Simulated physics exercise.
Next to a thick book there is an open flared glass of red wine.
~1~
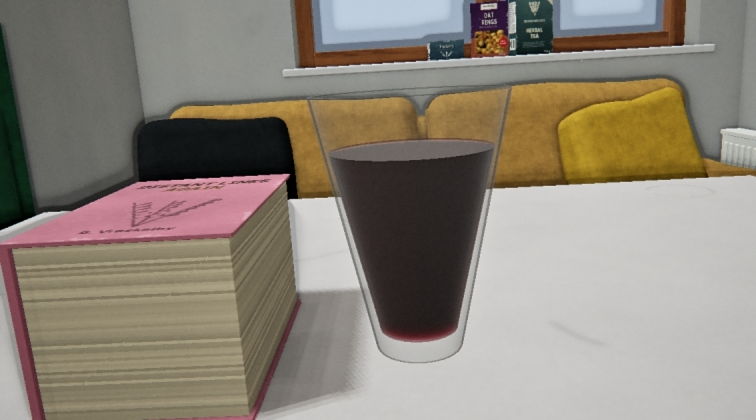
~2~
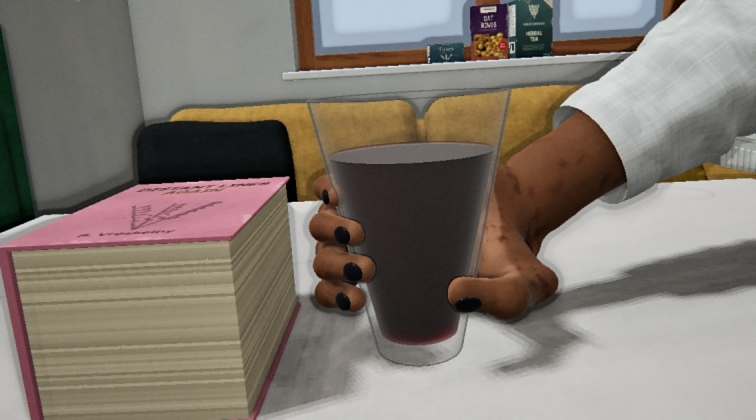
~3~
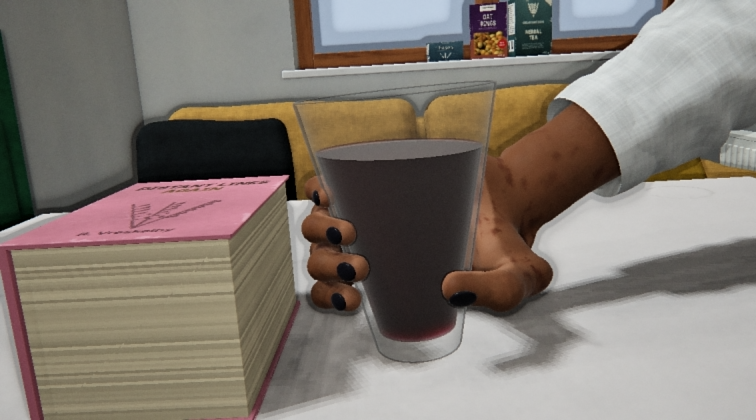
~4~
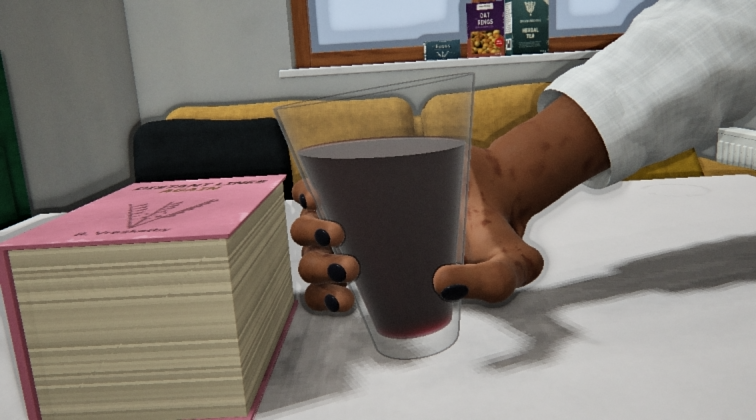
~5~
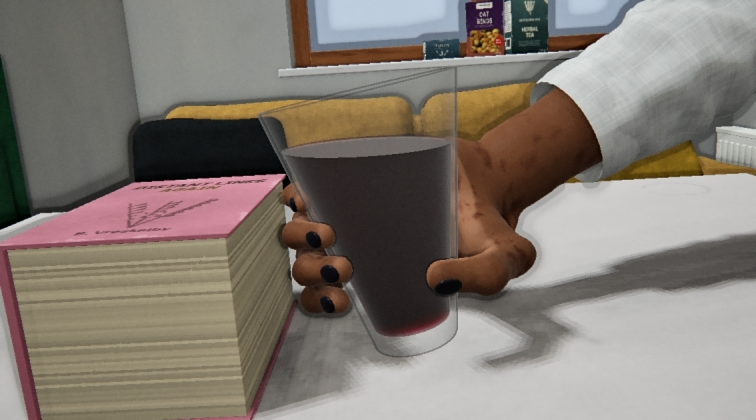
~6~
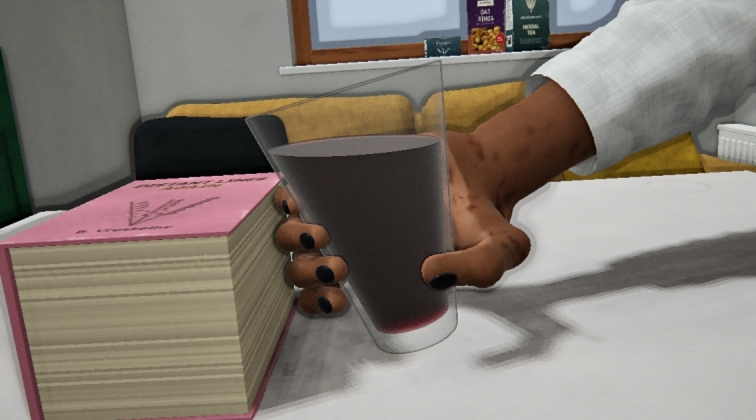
To begin with, a flared glass about three quarters full of dark liquid stands upright on a white table beside a thick pink book. A hand with dark nails reaches in from the right and grips it, then gradually tilts its top left towards the book.
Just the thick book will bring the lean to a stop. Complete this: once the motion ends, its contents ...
Its contents are all still in.
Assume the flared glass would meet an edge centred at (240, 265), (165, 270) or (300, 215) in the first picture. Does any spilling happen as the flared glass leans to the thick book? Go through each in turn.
Taking them in order: Overflows, overflows, keeps every drop.
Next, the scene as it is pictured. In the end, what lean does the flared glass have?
Somewhere near 20°, I'd say.
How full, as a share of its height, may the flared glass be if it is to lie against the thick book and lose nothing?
Max fill: Approx. 90 per cent.
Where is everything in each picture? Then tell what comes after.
In the first frame, it stands upright; flared glass (413, 213) about three quarters full.
The second frame shows a hand takes hold; flared glass about three quarters full, surface at (410, 154); thick book (185, 283).
In the third frame, the top moves towards the thick book; flared glass (405, 213) about three quarters full.
The fourth frame shows on the way over; flared glass about three quarters full, surface at (384, 147); thick book (182, 282).
In the fifth frame, it is leaning; flared glass (386, 209) about three quarters full.
The sixth frame shows tipping on its foot; flared glass about three quarters full, surface at (361, 146); thick book (183, 279).
Soon after, the flared glass leans by about 15°; nothing has left it.
Later, the flared glass leans by about 20°; nothing has left it.
In the end, the flared glass leans by about 20°, against the thick book; nothing has left it.
